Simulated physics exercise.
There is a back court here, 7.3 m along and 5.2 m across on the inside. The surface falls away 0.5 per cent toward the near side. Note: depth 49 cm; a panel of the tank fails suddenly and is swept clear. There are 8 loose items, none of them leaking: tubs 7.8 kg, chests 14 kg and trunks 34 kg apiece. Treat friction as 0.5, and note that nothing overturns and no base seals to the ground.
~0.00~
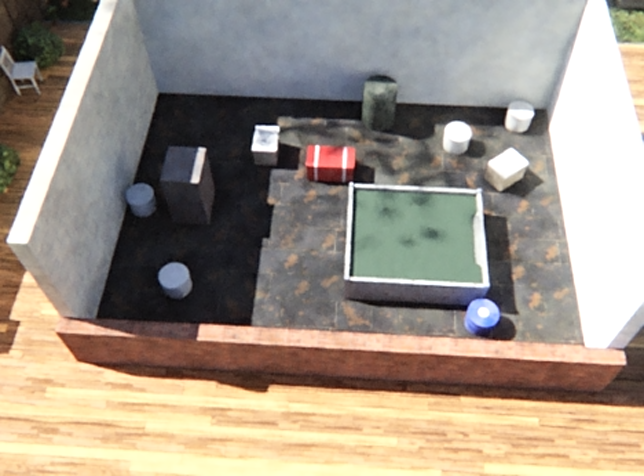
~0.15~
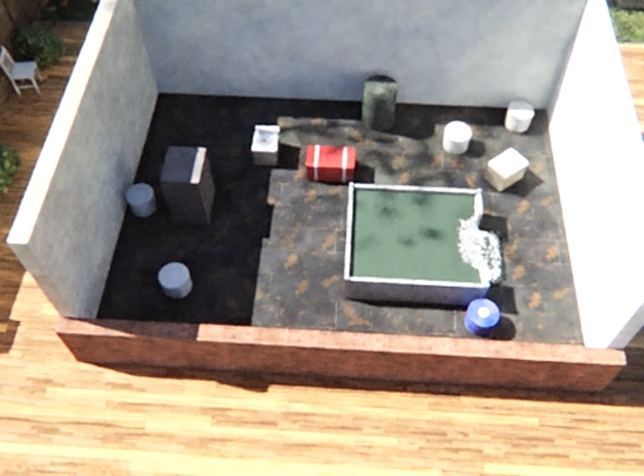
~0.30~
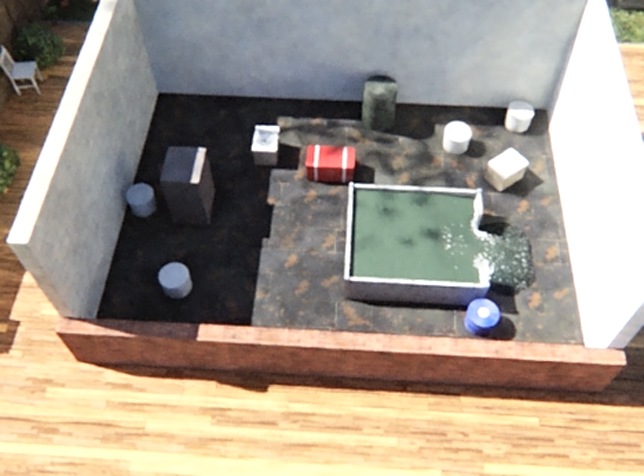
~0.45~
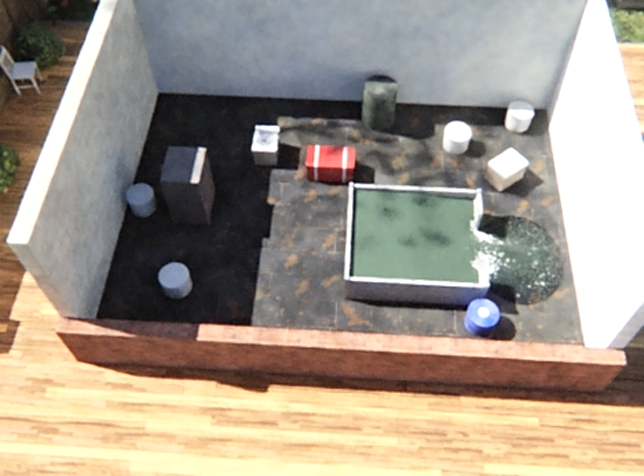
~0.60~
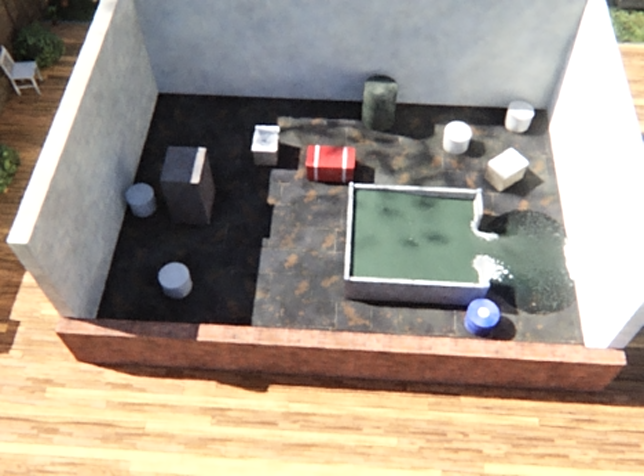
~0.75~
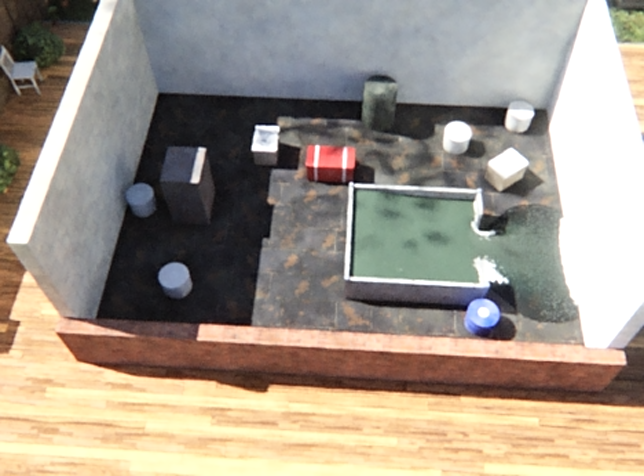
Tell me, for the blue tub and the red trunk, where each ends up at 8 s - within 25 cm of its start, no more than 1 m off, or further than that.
Outcome: The blue tub will cover a big distance. The red trunk will not really go anywhere.
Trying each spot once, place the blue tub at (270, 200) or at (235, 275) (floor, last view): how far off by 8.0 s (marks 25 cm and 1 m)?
One try each gives this: It remains roughly in place, then it remains roughly in place.
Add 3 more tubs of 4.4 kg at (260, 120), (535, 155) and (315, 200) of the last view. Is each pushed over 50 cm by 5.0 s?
In sequence: Stays within; goes beyond; stays within.
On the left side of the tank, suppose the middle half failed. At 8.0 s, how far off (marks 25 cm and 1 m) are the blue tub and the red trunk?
The blue tub hardly moves, the red trunk hardly moves.
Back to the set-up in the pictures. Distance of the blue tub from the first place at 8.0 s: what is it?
Around 550 cm from the start.
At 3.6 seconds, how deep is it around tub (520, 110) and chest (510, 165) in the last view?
Depth approx. 7 cm / 3 cm.
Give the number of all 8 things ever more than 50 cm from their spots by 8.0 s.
2 in all.
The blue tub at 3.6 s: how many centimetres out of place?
About 120 cm.
After 1.6 s the blue tub is near (484, 313), 0.0 m from its start, aground; the red trunk is near (331, 157), 0.0 m from its start, aground; 0 afloat.
After 3.6 s the blue tub is near (398, 306), 1.3 m from its start, afloat; the red trunk is near (331, 157), 0.0 m from its start, aground; 2 afloat.
After 5.6 s the blue tub is near (163, 307), 4.7 m from its start, aground; the red trunk is near (331, 157), 0.0 m from its start, aground; 0 afloat.
After 8.0 s the blue tub is near (121, 258), 5.5 m from its start, afloat; the red trunk is near (331, 157), 0.0 m from its start, aground; 3 afloat.
